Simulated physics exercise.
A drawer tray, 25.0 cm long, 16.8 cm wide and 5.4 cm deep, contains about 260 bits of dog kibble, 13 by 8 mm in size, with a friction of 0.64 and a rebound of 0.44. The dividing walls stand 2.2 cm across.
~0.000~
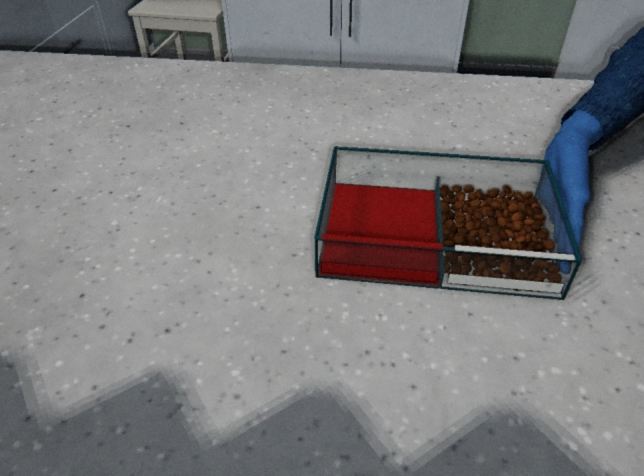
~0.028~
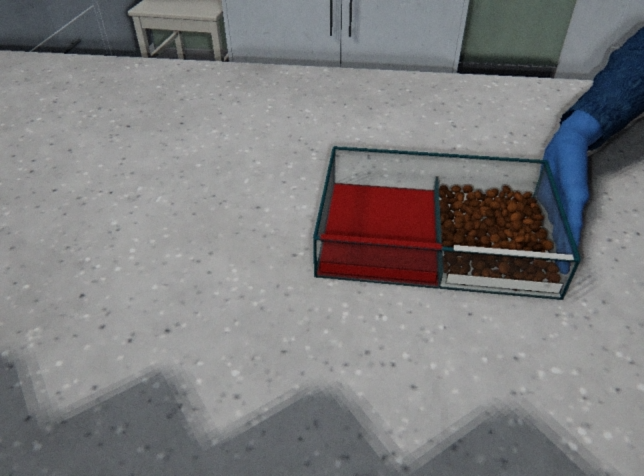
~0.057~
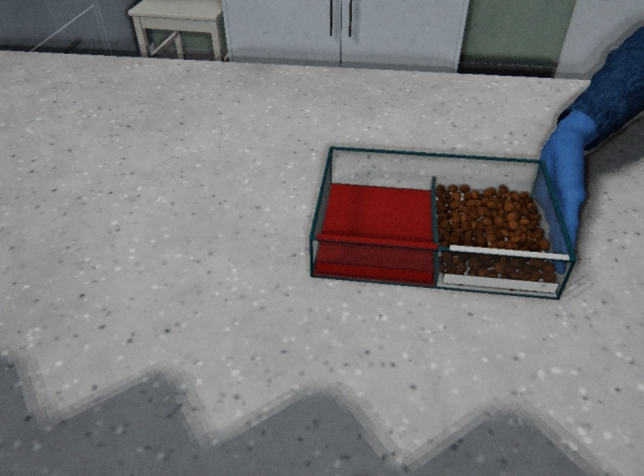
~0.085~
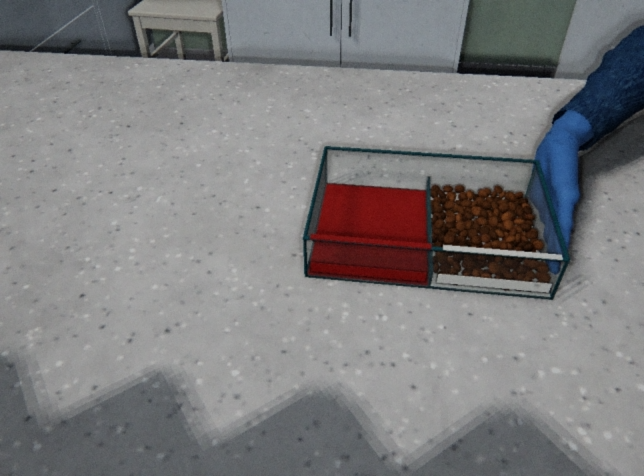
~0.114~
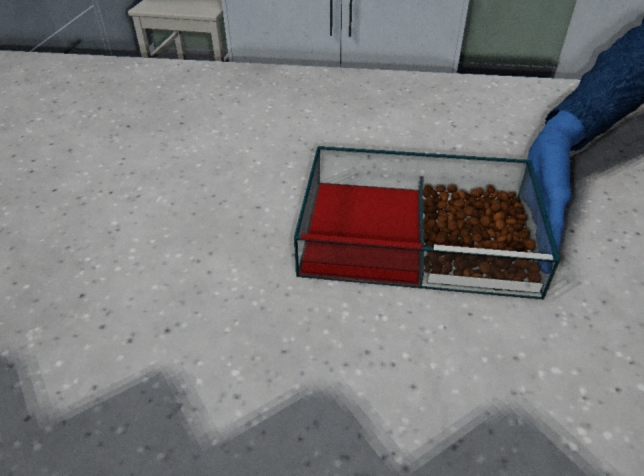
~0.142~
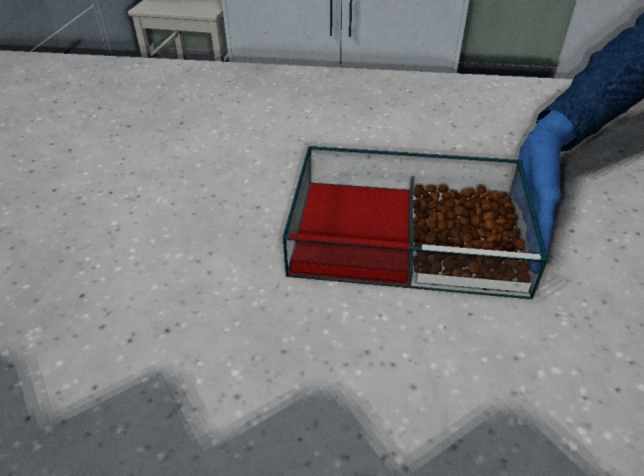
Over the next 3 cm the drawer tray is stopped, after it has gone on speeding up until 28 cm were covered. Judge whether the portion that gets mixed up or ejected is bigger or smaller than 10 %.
Not bigger.
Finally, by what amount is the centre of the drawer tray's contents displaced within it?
2.5 cm, give or take.
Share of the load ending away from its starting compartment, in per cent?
Roughly 5%.
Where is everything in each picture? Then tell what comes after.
Drawer tray at (444, 253); tilt 0 degrees; moved 0.0 cm; white 100 %, in the first picture.
Drawer tray at (443, 253); tilt 0 degrees; moved 0.1 cm, in the second picture.
Drawer tray at (439, 253); tilt 0 degrees; moved 0.5 cm, in the third picture.
Drawer tray at (432, 253); tilt 0 degrees; moved 1.1 cm, in the fourth picture.
Drawer tray at (423, 252); tilt 0 degrees; moved 2.0 cm, in the fifth picture.
Drawer tray at (411, 252); tilt 0 degrees; moved 3.1 cm; white 100 %. Its speed is now 0.45 m/s, in the sixth picture.
Then, at 0.28 s, tilt 0 degrees; white 100 %; 0 % away from where they began.
After 0.40 s, tilt 0 degrees; white 100 %; 0 % away from where they began.
Then, at 0.51 s, tilt 0 degrees; white 100 %; 0 % away from where they began.
Then, at 0.61 s, tilt 0 degrees; red 5 %, white 95 %; 5 % away from where they began.
By 1.1 s all is still; red 5 %, white 95 %; 5 % away from where they began.
